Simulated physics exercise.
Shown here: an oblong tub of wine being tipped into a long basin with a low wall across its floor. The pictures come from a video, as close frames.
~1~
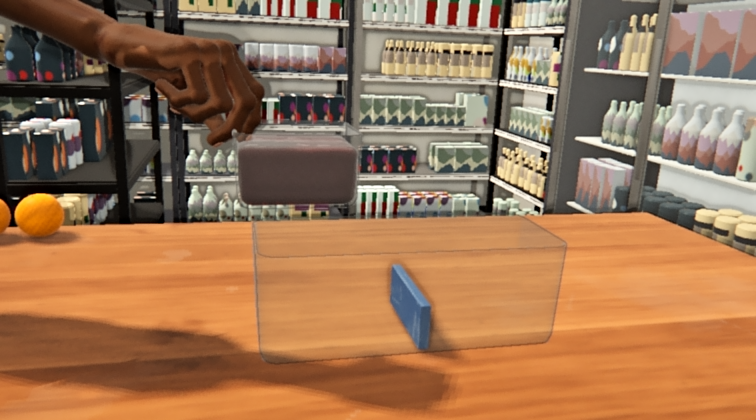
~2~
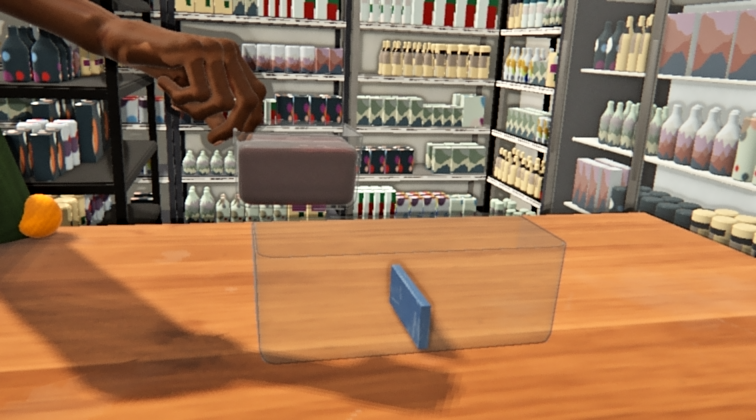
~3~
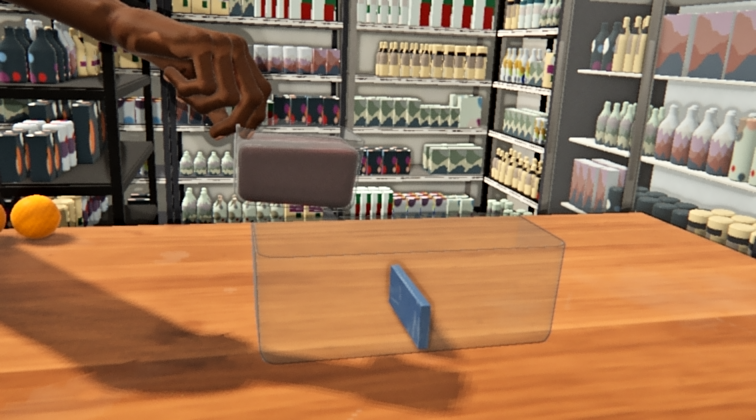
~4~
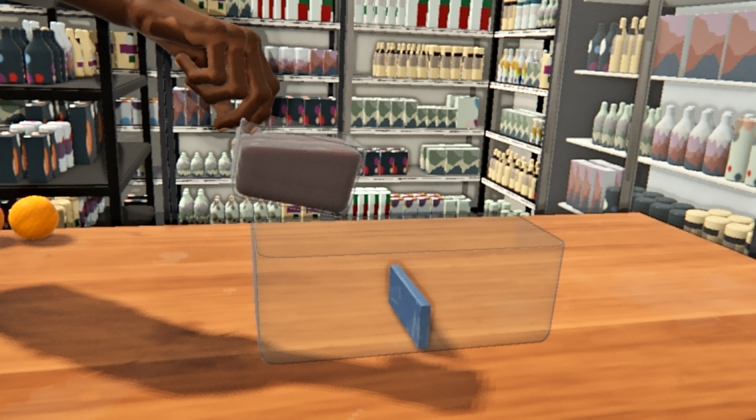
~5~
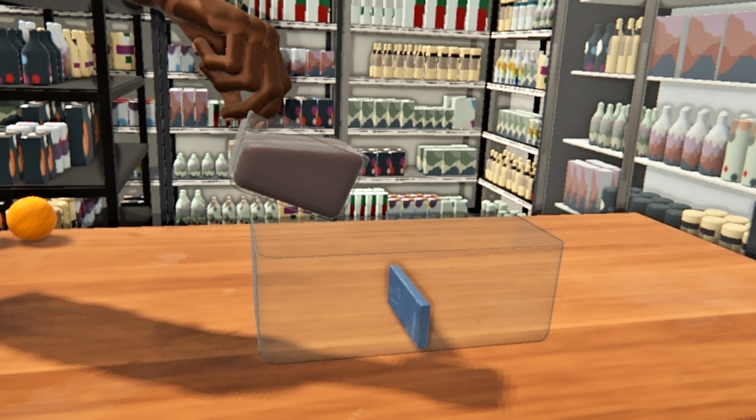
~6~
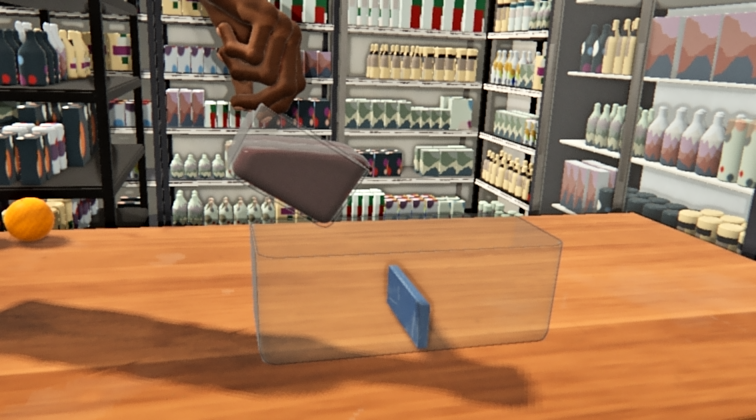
In this clip, a hand above a wooden counter tilts a clear oblong tub of dark wine steadily down to the right, over a long transparent basin with a low blue wall inside, with stocked store shelves behind.
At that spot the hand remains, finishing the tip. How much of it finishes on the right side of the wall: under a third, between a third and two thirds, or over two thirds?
Low band.
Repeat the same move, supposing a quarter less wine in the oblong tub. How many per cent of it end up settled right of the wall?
Some 0 parts in a hundred.
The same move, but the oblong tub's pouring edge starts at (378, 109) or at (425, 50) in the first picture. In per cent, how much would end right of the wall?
Close to 60 in a hundred, then close to 85 in a hundred.
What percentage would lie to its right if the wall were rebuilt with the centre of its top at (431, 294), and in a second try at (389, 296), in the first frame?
About 10 per cent, then about 55 per cent.
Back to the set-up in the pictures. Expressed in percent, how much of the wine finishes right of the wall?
It is close to 15 per cent.
A moment on, the oblong tub is tipped on its side and 30 per cent is still to pour, 37 is left of the wall and 8 right of it.
Next, the oblong tub is tipped right over and 7 per cent is still to pour, 76 is left of the wall and 12 right of it.
Then the oblong tub is tipped right over and 1 per cent is still to pour, 82 is left of the wall and 13 right of it.
Later the oblong tub is tipped right over and 0 per cent is still to pour, 83 is left of the wall and 13 right of it.
Finally, 83 per cent lies left of the wall, 13 right of it and 4 outside.
